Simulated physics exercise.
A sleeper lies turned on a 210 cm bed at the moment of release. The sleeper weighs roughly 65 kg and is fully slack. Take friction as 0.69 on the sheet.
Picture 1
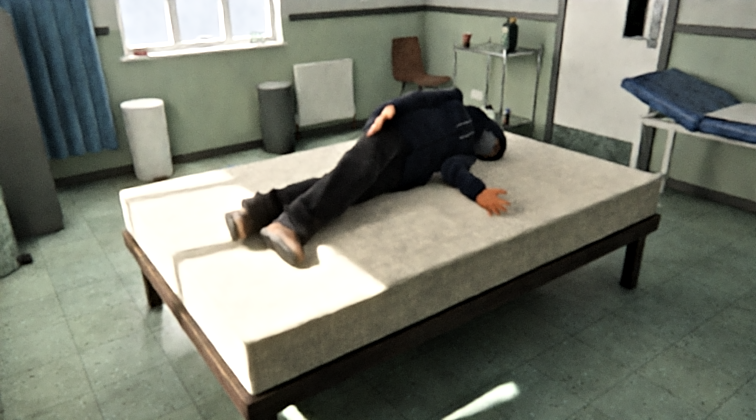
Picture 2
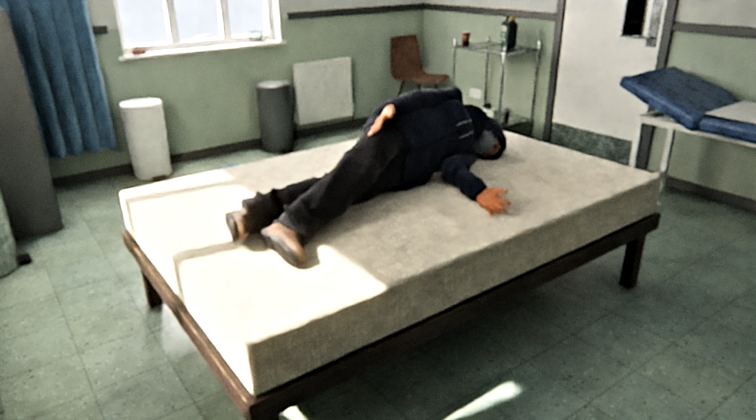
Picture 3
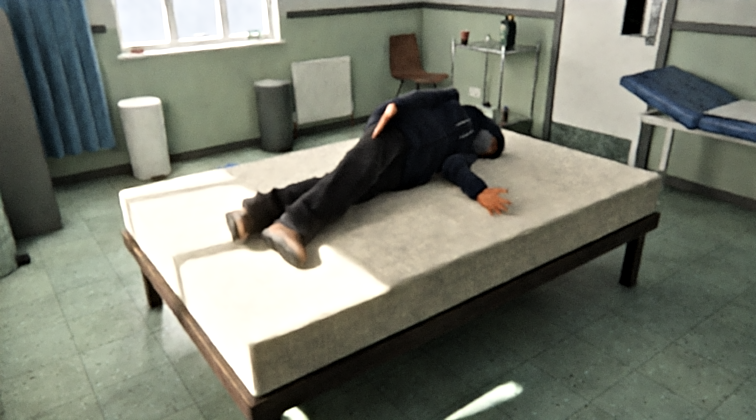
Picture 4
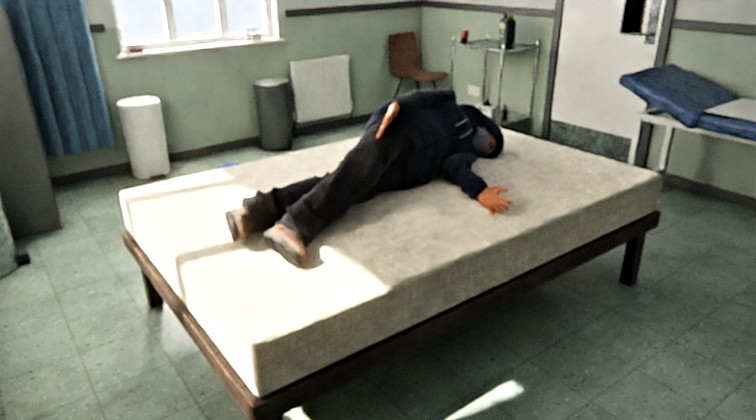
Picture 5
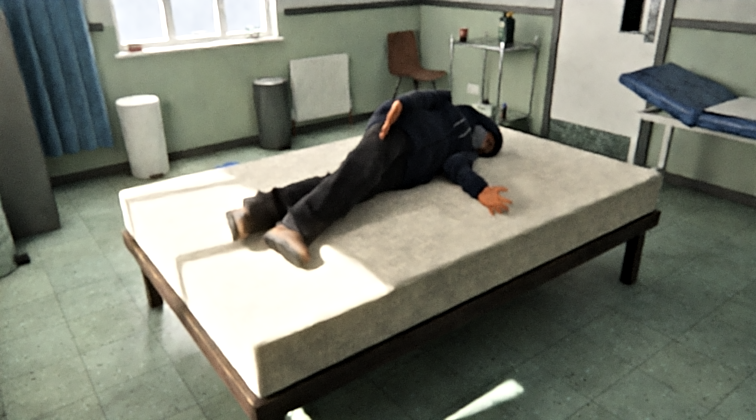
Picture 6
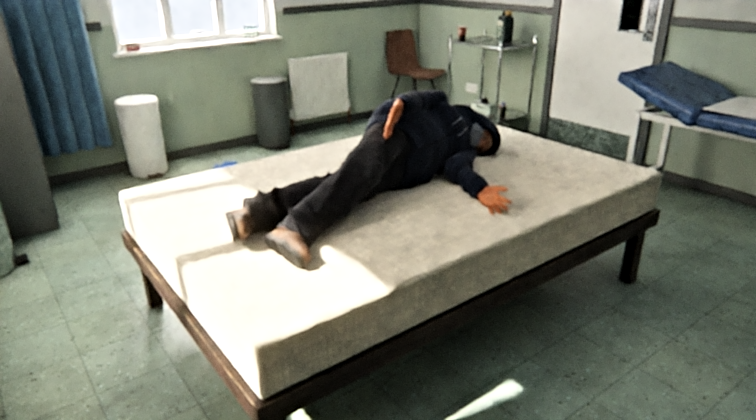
A person in dark clothes lies on a large bed, turning the head and shoulders slightly.
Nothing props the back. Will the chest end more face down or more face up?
This time the chest drops backwards.
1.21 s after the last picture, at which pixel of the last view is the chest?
Around (422, 138).
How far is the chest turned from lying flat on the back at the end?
Turned some 0°.
Then, 0.21 s after the last picture the chest is turned 50° from lying flat on the back, near (443, 131) in the last picture's view.
Then, 0.61 s after the last picture the chest is turned 30° from lying flat on the back, near (432, 133) in the last picture's view.
Then, 1.21 s after the last picture the chest is turned 0° from lying flat on the back, near (422, 138) in the last picture's view.
In the final state, chest sinks back.
